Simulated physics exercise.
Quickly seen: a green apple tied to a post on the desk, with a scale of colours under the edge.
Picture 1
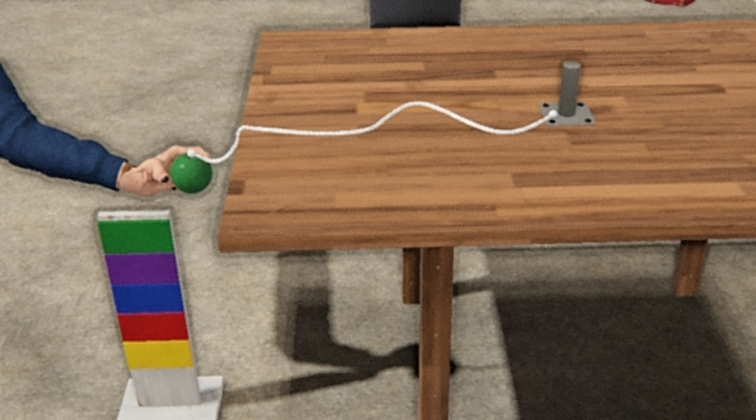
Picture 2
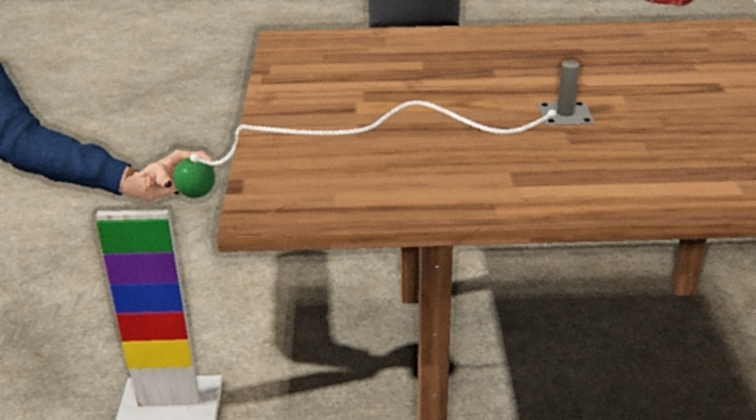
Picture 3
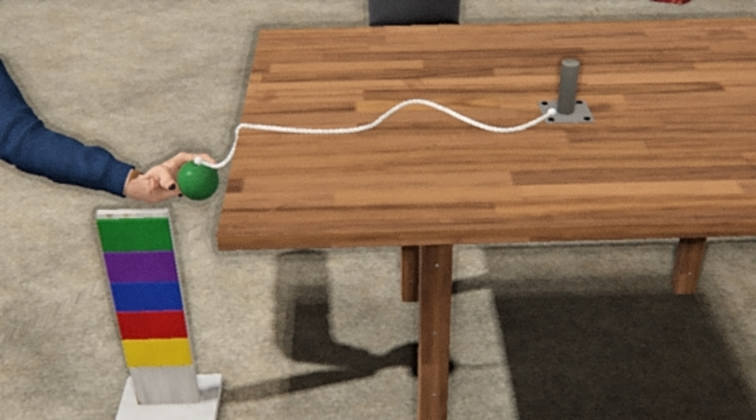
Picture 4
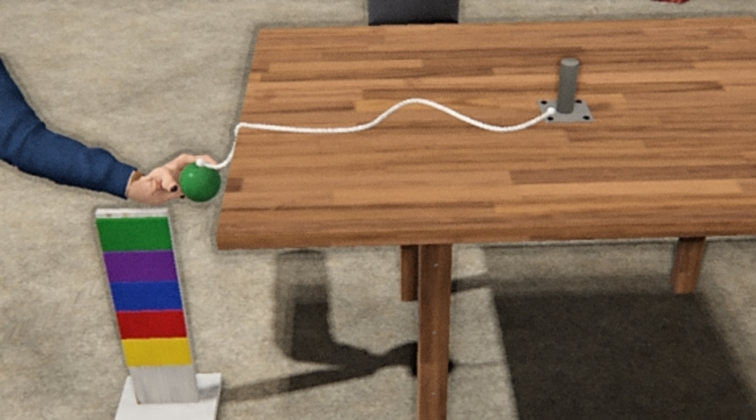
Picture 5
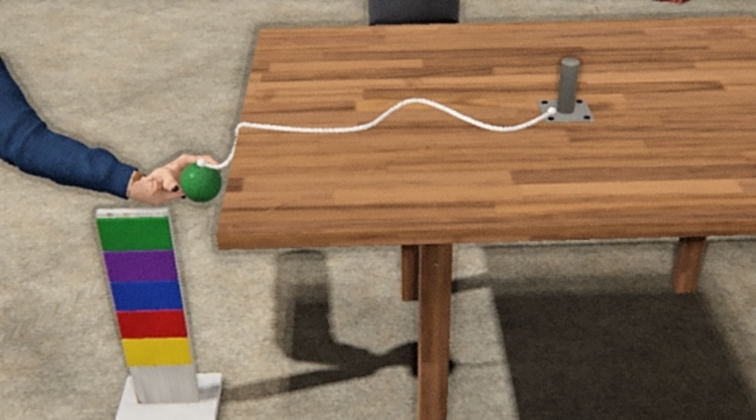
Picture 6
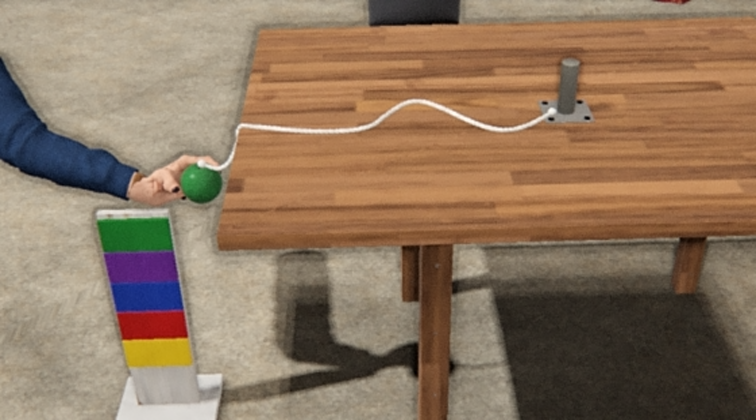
A hand holds a green ball tied to a white cord, shifting very slightly right.
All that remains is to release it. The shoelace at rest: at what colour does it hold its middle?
The colour is purple.
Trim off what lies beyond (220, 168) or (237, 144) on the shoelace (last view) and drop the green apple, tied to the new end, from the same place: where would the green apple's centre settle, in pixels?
Roughly at (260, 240) the first time and at (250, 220) the second.
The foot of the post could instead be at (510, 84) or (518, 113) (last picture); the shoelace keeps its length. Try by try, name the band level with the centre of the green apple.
Blue; blue.
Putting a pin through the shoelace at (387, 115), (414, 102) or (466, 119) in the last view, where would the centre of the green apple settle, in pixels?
Per try (px, approx.): (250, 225); (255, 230); (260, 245).
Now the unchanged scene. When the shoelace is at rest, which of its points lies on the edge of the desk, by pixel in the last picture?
(303, 131), give or take.
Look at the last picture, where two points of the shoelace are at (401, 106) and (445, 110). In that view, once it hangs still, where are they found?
They finish close to (360, 120) and close to (414, 118).
Soon after, apple near (229, 250); level with purple.
After that, apple near (291, 260); level with purple.
And then, apple near (260, 263); level with purple.
In the end, apple near (249, 265); level with purple. At purple.
